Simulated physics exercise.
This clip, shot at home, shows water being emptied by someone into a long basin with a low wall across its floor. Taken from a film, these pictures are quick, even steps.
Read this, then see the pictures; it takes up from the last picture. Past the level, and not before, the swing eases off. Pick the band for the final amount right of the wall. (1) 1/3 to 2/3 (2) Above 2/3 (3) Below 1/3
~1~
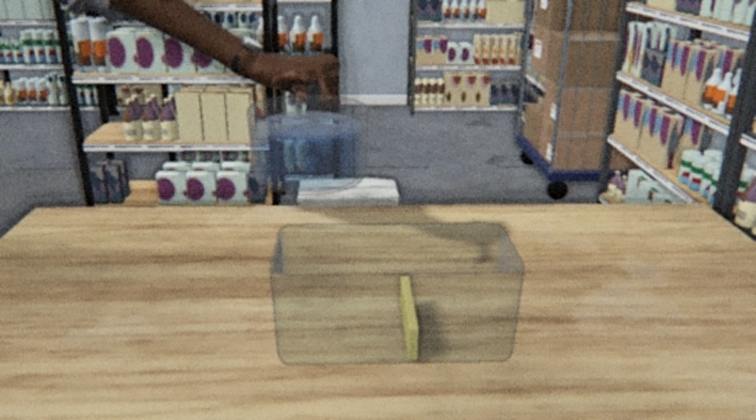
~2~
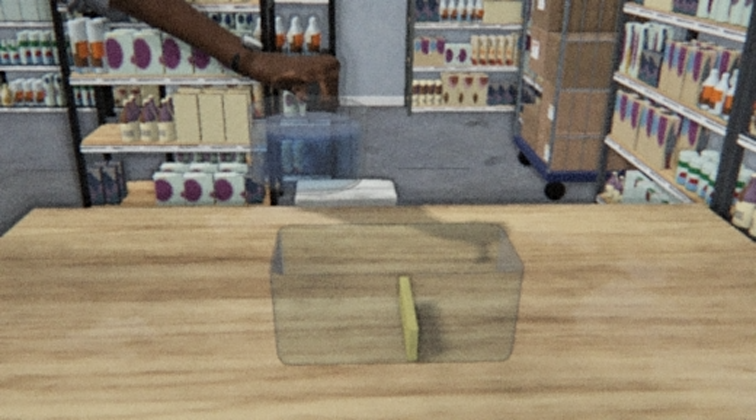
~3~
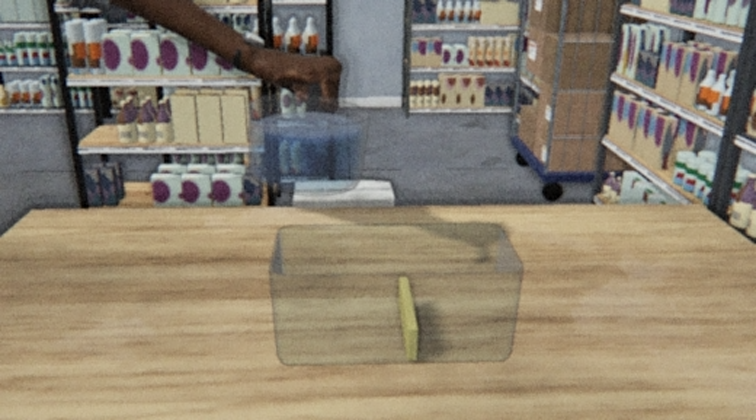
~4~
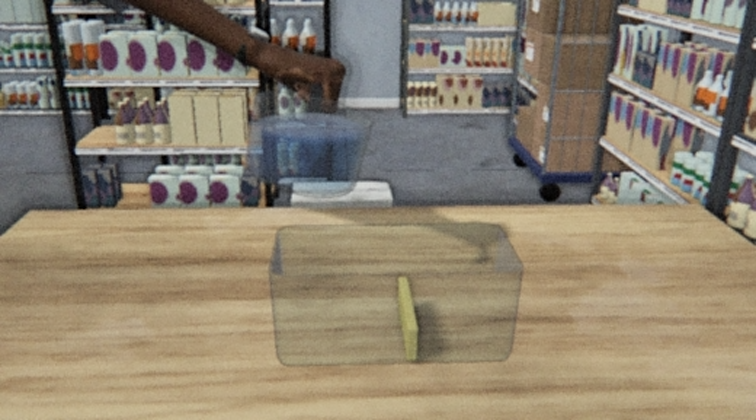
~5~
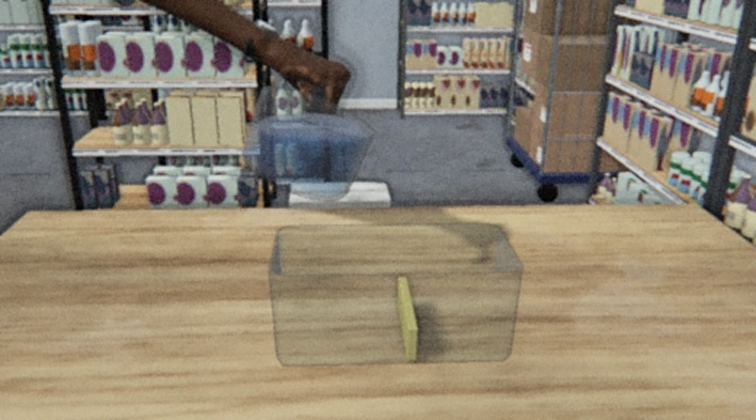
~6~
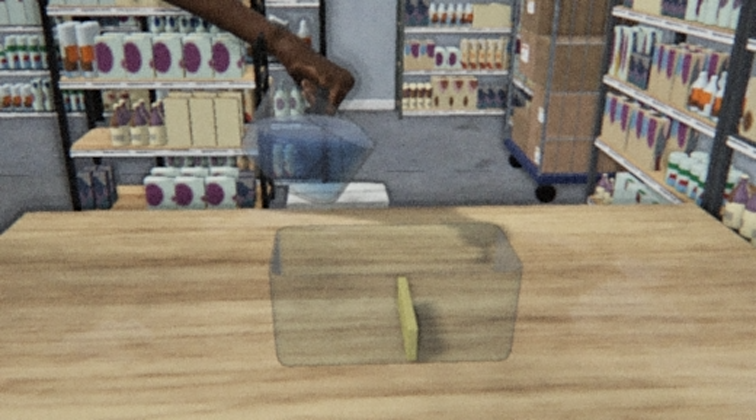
1/3 to 2/3 (1).
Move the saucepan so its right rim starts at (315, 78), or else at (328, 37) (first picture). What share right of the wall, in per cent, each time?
In order: Close to 5 and 25 percent.
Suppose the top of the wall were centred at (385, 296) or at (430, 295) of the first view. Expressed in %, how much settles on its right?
Estimated: 90 % first, 15 % second.
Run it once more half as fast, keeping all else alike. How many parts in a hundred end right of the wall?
Near 65 %.
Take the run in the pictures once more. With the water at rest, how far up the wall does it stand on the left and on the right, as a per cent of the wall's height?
The left side sits at 40 per cent and the right side at 60.
A moment on, the saucepan is tipped on its side and 40 per cent is still to pour, 3 is left of the wall and 16 right of it.
Next, the saucepan is tipped on its side and 12 per cent is still to pour, 23 is left of the wall and 57 right of it.
Then the saucepan is tipped on its side and 3 per cent is still to pour, 38 is left of the wall and 54 right of it.
Later the saucepan is tipped on its side and 1 per cent is still to pour, 46 is left of the wall and 52 right of it.
Finally, 49 per cent lies left of the wall, 50 right of it and 1 outside.
